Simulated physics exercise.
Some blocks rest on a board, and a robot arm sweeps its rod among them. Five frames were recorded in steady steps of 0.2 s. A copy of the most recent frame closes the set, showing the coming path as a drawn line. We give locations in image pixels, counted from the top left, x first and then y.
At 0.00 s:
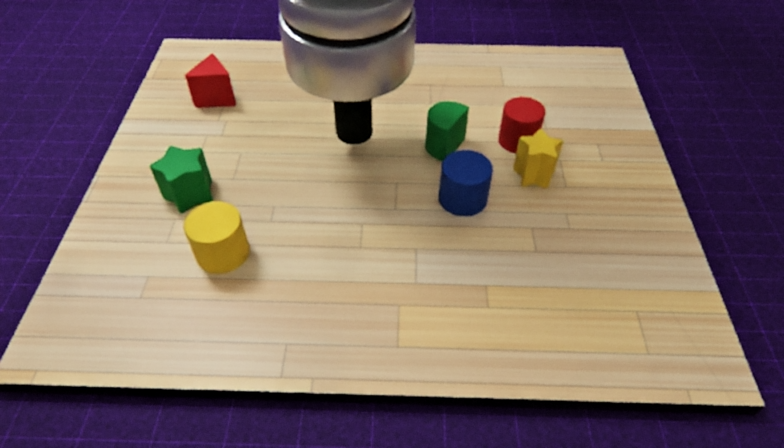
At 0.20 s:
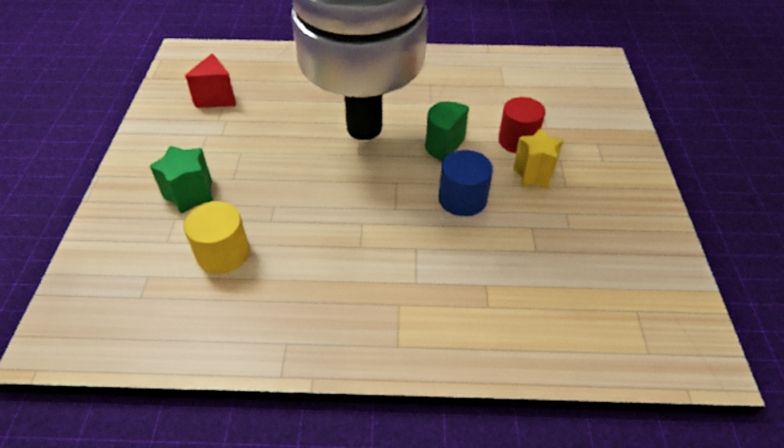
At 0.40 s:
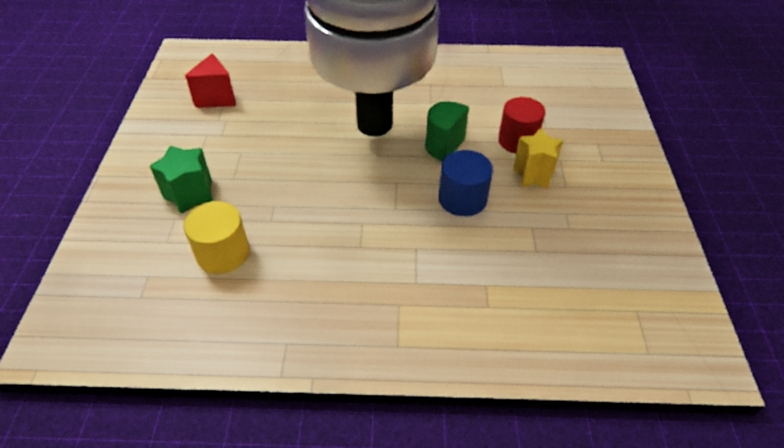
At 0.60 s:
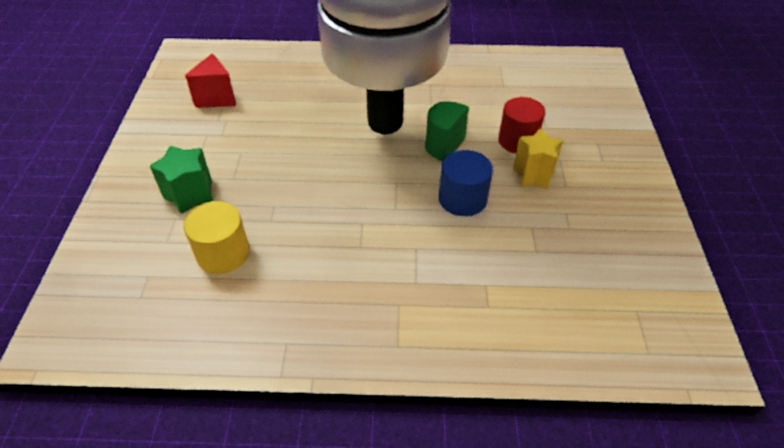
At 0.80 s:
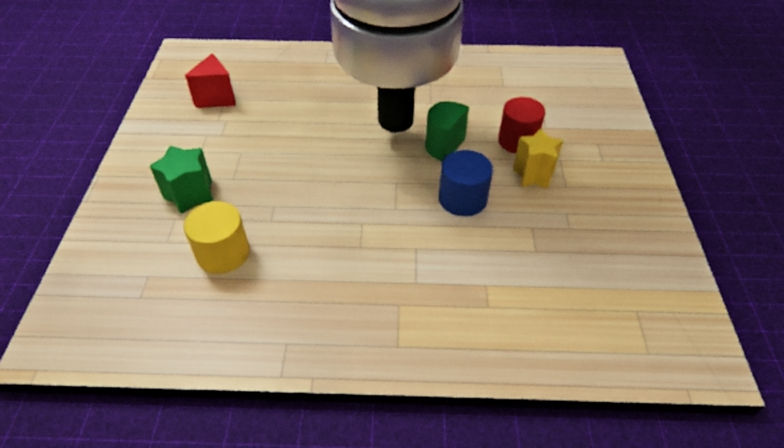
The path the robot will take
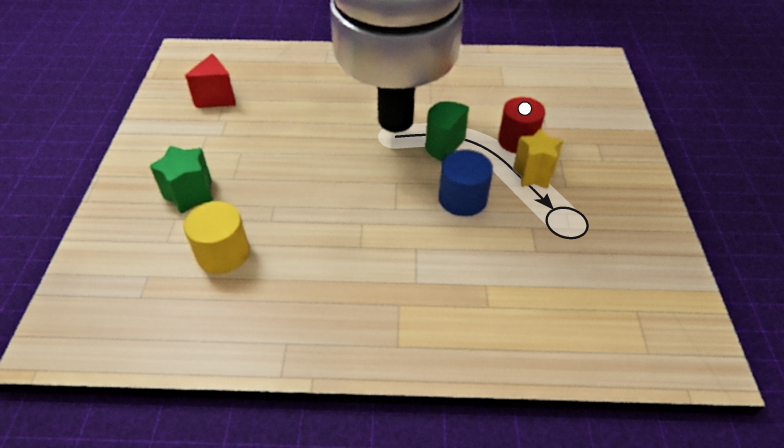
A silver robot arm with a black rod hangs over a pale wooden board on a purple surface, seen from above at an angle by a still camera. A red triangular block, green star and yellow cylinder sit at left, with a green block, blue and red cylinders and yellow star at right. The rod glides slightly right toward the green block, while every block stays still.
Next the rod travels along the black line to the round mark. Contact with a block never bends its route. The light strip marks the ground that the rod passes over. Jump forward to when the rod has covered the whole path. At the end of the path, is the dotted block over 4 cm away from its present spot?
No, I don't think so.
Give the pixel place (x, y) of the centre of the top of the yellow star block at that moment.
Its top centre lands on (657, 190).
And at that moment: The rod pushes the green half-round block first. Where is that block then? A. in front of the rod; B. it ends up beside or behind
Answer: A.
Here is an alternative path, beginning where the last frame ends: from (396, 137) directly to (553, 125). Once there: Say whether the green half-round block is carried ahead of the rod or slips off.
Once the path is finished, the green half-round block lies beside or behind the rod.
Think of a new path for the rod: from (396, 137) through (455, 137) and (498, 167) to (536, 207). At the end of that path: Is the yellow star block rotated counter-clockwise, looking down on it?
Yes
Path on the board, from (396, 137) through (464, 140) and (518, 174) to (567, 223); the dot is on the red circular block.
On the path given first. One third of the way, rod (467, 126); green half-round block (497, 126), turned 50° clockwise.
Two thirds of the way, rod (522, 161); green half-round block (560, 161), turned 35° clockwise; red circular block (536, 111); yellow star block (601, 174).
At the end, rod (572, 209); green half-round block (622, 200), turned 15° anticlockwise; blue circular block in place; red circular block (536, 111); yellow star block (657, 190), turned 55° anticlockwise.
